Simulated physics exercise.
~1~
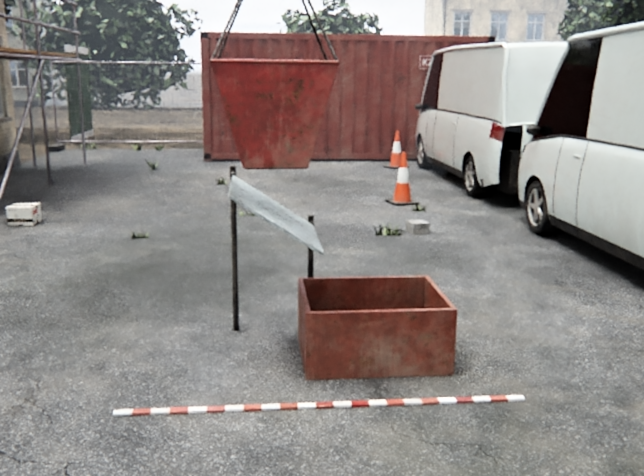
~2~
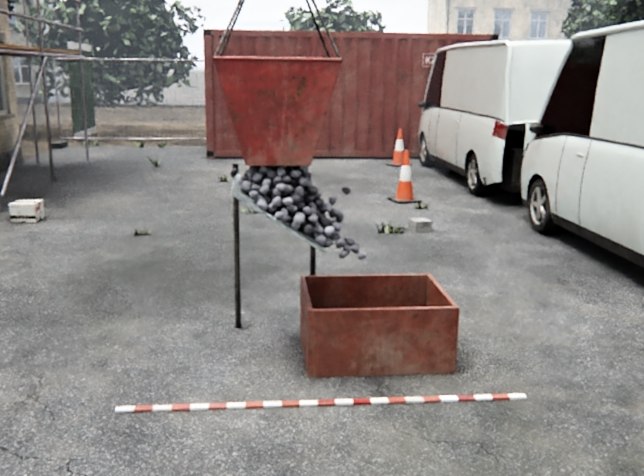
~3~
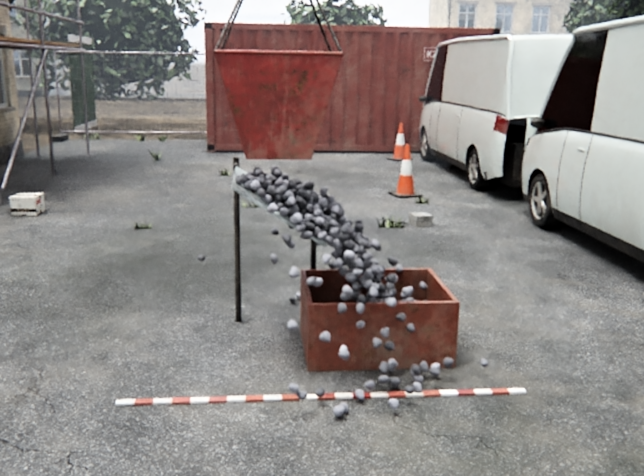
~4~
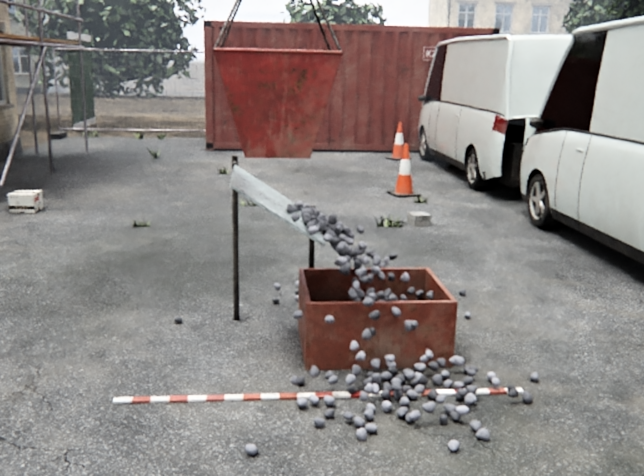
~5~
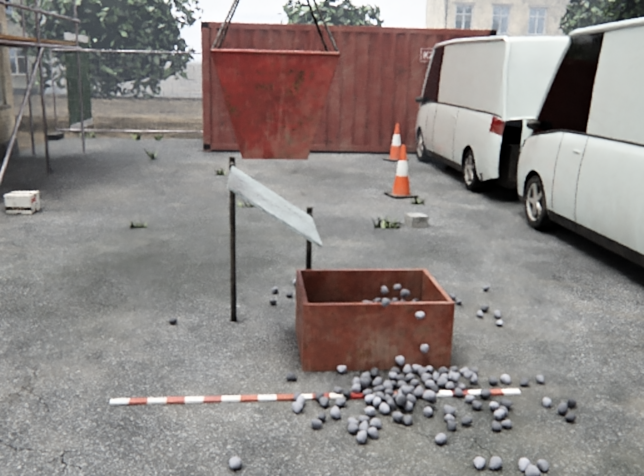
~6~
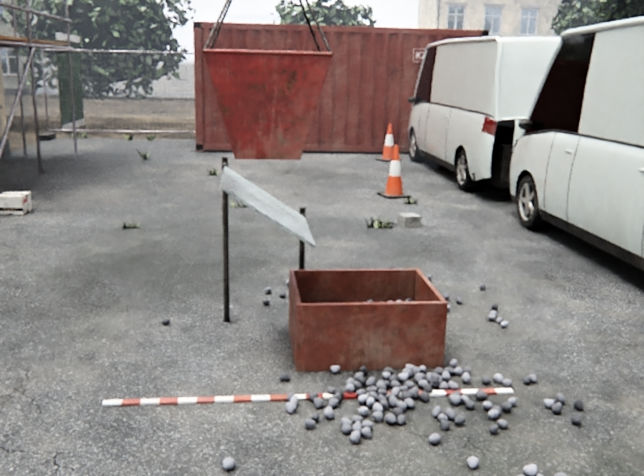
In a paved yard with parked white vans, a hanging red skip dropped a load of grey stones onto a sloping metal sheet, and they tumbled down to the right, most landing in the rusty bin while many spilled onto the ground in front.
